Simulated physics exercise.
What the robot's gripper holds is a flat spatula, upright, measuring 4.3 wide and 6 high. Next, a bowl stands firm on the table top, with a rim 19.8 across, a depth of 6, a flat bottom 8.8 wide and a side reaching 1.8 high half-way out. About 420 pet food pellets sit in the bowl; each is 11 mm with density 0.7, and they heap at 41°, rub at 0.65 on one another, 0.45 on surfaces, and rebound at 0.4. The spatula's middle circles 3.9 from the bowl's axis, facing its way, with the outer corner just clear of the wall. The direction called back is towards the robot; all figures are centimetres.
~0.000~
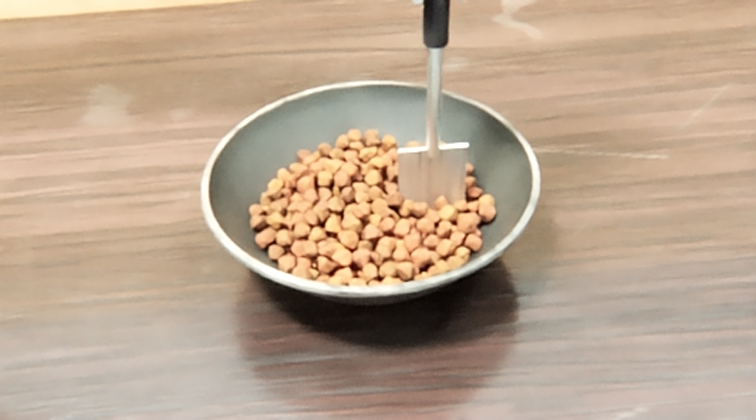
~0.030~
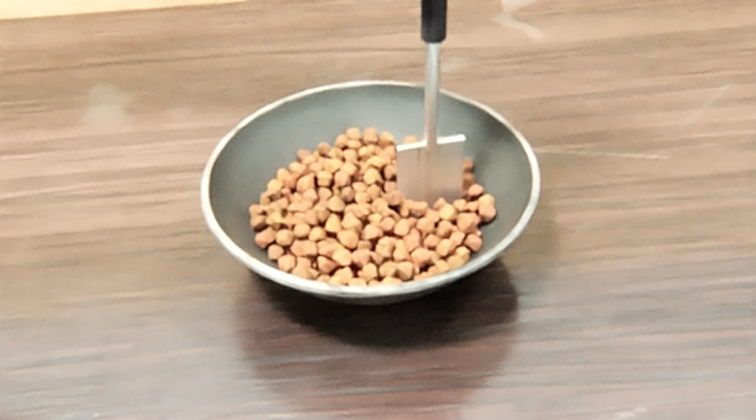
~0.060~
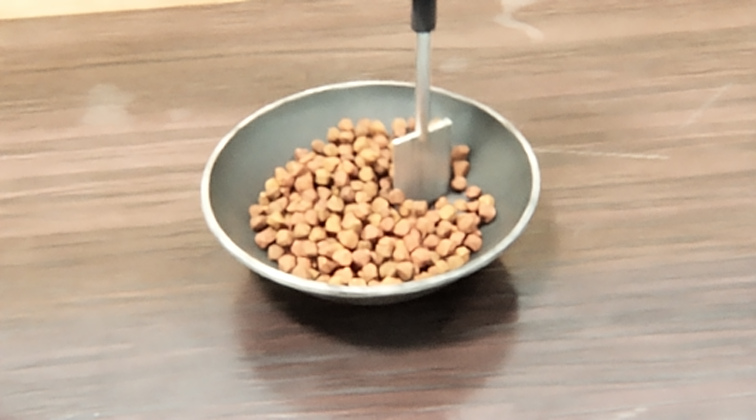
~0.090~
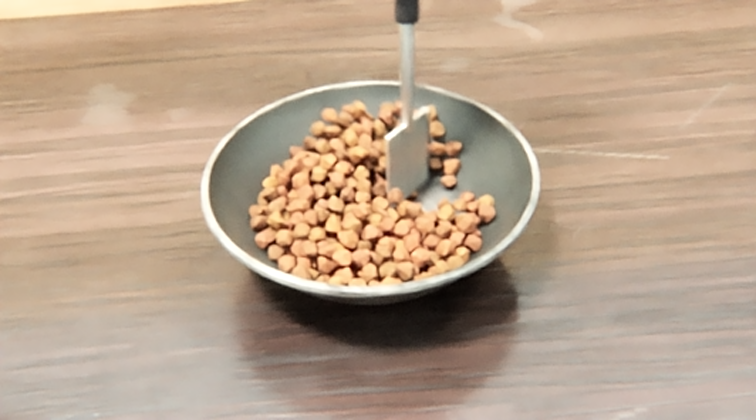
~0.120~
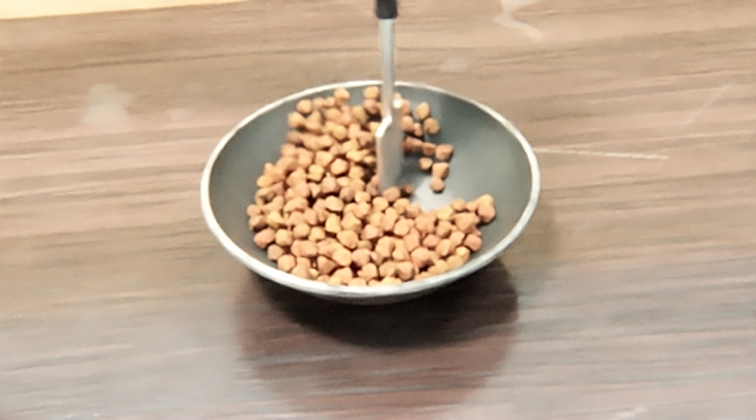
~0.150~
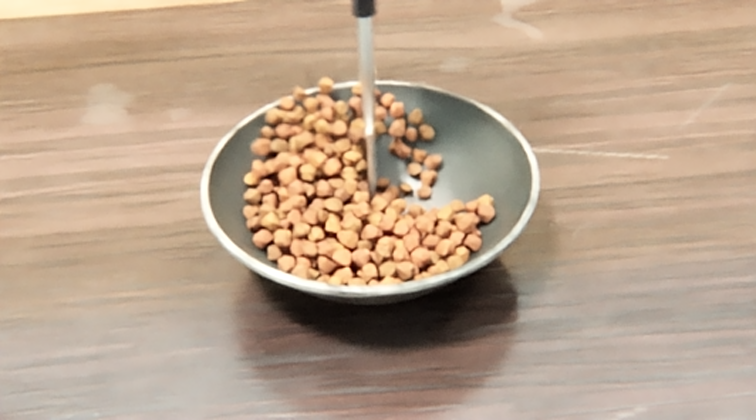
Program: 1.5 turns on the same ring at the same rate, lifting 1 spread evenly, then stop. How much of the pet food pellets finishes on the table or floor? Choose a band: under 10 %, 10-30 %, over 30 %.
Band: 10-30 %.
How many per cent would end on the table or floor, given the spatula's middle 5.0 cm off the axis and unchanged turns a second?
Then some 25 percent.
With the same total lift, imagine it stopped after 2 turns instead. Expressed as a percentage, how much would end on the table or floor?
Roughly 20 percent would end up there.
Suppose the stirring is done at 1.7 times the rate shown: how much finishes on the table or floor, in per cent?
Some 40 in a hundred.
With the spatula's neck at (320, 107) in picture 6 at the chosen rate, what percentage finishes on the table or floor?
It works out to roughly 35 percent.
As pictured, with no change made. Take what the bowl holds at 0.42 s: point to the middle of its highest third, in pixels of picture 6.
Around (396, 248).
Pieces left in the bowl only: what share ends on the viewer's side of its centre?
I'd say around 55 per cent.
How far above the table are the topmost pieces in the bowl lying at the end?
7.0 cm or so.
After 0.42 s, 261° round, highest piece 8 above the table; 390 in the bowl, 24 on the table or floor, 10 in flight or on the tool.
After 0.70 s, 78° round, highest piece 8 above the table; 371 in the bowl, 49 on the table or floor, 4 in flight or on the tool.
After 1.03 s, 180° round, highest piece 7 above the table; 364 in the bowl, 60 on the table or floor.
After 1.73 s, 180° round, highest piece 7 above the table; 364 in the bowl, 60 on the table or floor.
At rest, 364 in the bowl, 60 on the table or floor. That is 14 % on the table or floor.
